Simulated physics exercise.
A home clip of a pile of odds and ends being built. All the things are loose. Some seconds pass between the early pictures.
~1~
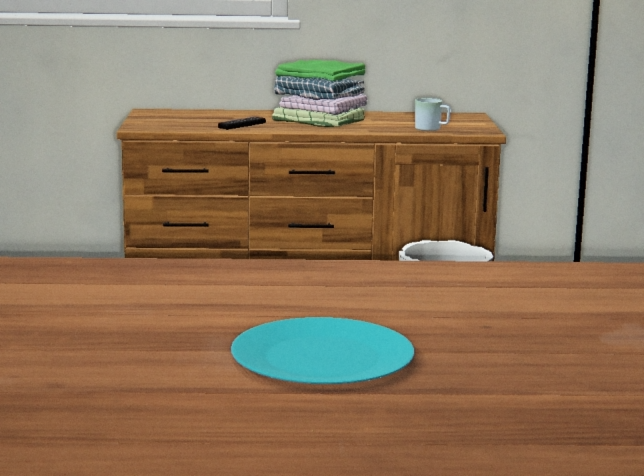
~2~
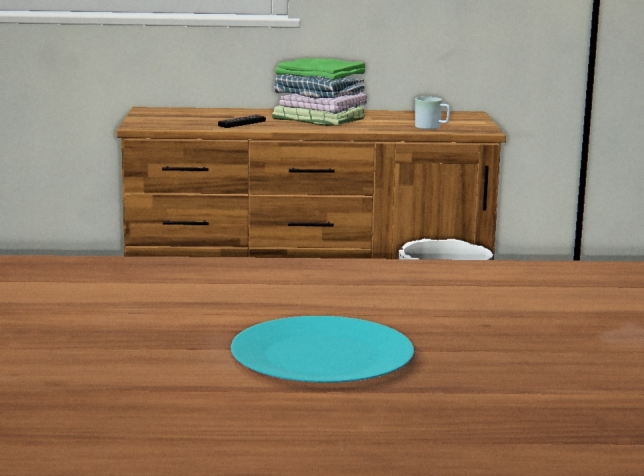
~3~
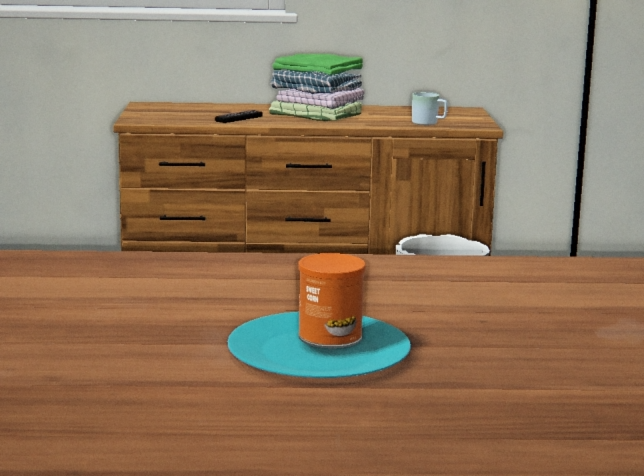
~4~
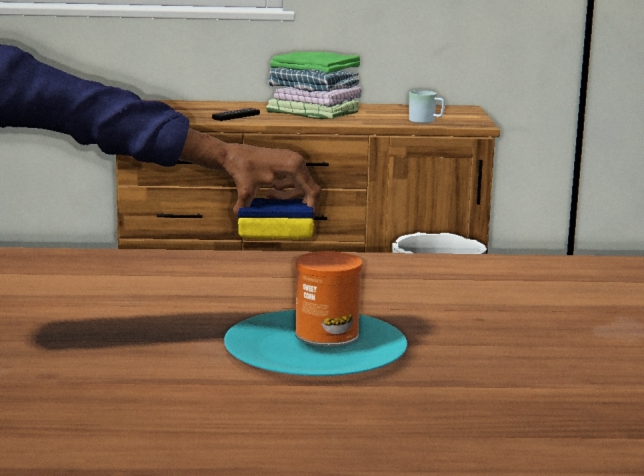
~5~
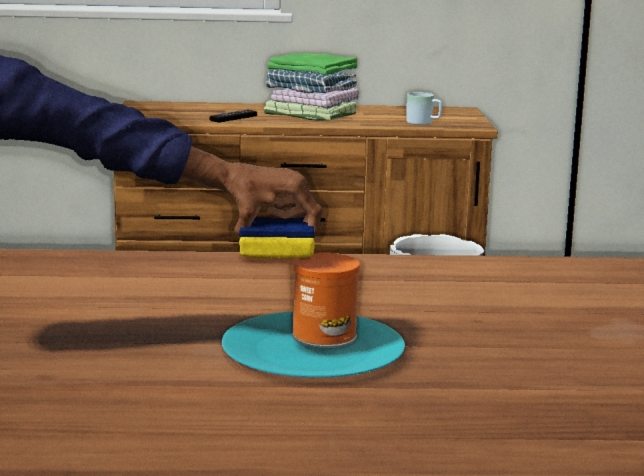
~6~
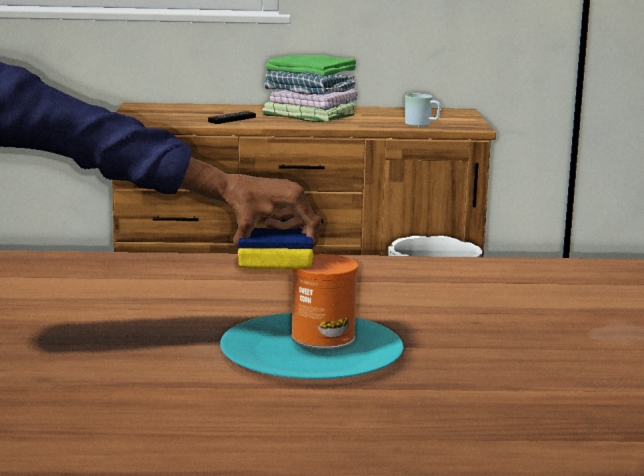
In a room seen from just above a wooden table, a wooden cabinet stands against a pale wall, holding a black remote, folded cloths and a light blue mug. A turquoise plate lies alone on the table, then an orange can appears on it. An arm in a dark blue sleeve lowers a blue-and-yellow sponge slightly by the can's top left, while the view drifts very slightly.
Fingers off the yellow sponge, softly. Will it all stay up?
The pile loses its balance.
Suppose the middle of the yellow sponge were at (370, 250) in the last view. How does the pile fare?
Then it loses its balance.
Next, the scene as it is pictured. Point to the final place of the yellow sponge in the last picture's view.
At about (174, 336).
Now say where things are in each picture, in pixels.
In the first frame, the last thing is not in view yet; turquoise plate (323, 353).
In the second frame, the last thing is not in view yet; turquoise plate (322, 352).
In the third frame, the last thing is not in view yet; turquoise plate (319, 347).
The fourth frame shows still above its spot; yellow sponge (276, 218); turquoise plate (316, 345).
The fifth frame shows still above its spot; yellow sponge (277, 237); turquoise plate (313, 347).
The sixth frame shows in place under the hand; yellow sponge (275, 249); turquoise plate (312, 348).
Then, 0.30 s after the last picture, yellow sponge now fallen.
Then, 0.50 s after the last picture, things are still on the move.
At rest, fallen, yellow sponge; the other 2 in place. Seen from the same camera at the end, yellow sponge near (174, 337). The pile comes apart.
